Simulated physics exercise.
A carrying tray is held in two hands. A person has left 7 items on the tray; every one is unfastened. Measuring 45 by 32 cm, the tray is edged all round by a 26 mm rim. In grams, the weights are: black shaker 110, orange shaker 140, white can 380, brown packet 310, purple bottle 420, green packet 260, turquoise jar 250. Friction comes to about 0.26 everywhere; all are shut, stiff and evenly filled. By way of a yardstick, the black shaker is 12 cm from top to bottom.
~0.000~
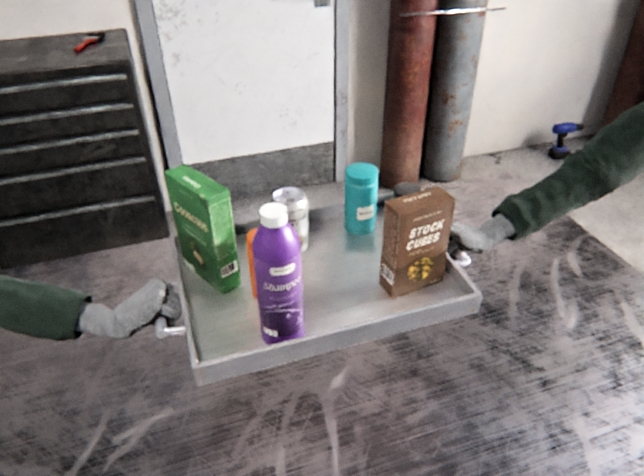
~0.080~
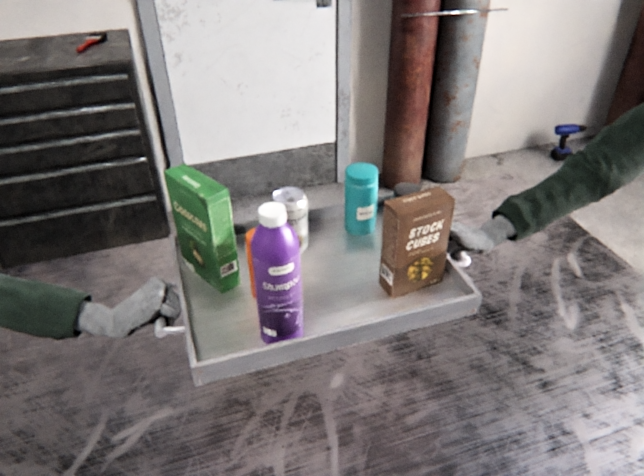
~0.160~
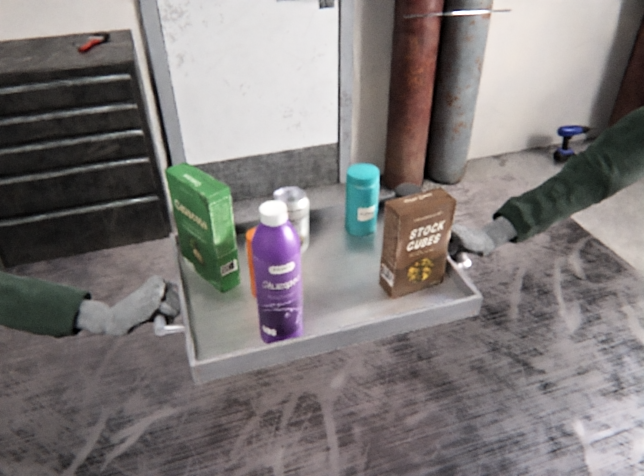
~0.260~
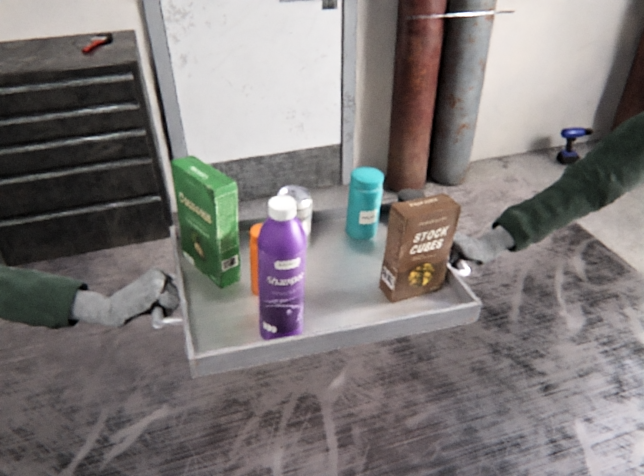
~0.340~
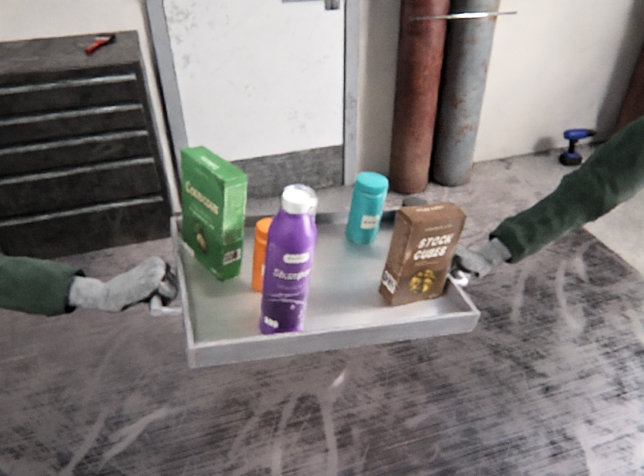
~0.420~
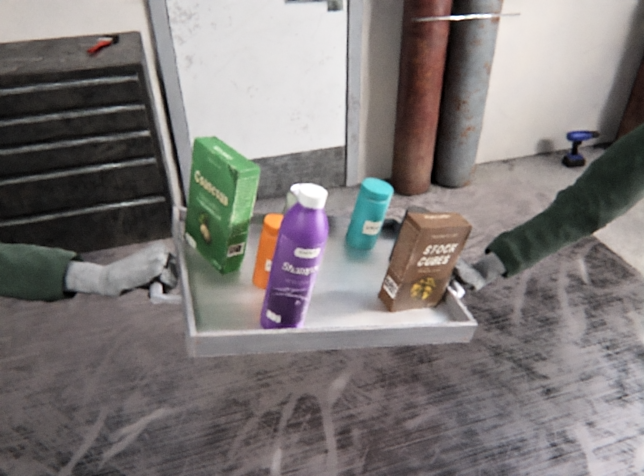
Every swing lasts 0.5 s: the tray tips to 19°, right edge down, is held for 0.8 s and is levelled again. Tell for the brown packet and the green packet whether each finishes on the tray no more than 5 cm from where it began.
Brown packet does; green packet does not.
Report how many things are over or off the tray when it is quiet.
The number here is 3.
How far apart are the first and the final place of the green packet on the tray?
Net distance near 25 cm.
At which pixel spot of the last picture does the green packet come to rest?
It ends near (335, 236).
By 0.72 s, tilt 19°, right edge down; green packet rocked 45° off its seat near (261, 201); brown packet 2 cm from its spot near (433, 268); purple bottle 5 cm from its spot.
By 1.02 s, tilt 19°, right edge down; green packet on its side near (316, 211); brown packet 2 cm from its spot near (433, 268); white can rocked 7° off its seat.
By 1.32 s, tilt 19°, right edge down; green packet on its side near (327, 243); brown packet 2 cm from its spot near (432, 266); orange shaker rocked 18° off its seat.
By 1.82 s, tilt 1°, right edge down; purple bottle now off the tray; green packet on its side near (336, 236); brown packet 2 cm from its spot near (427, 242).
When it is over (2.9 s), off the tray, purple bottle; lying over on the tray, black shaker and green packet; not toppled but over 5 cm from the start, orange shaker, white can and turquoise jar; the last one within 5 cm of the start. In the last view, brown packet near (427, 240), green packet near (335, 236).
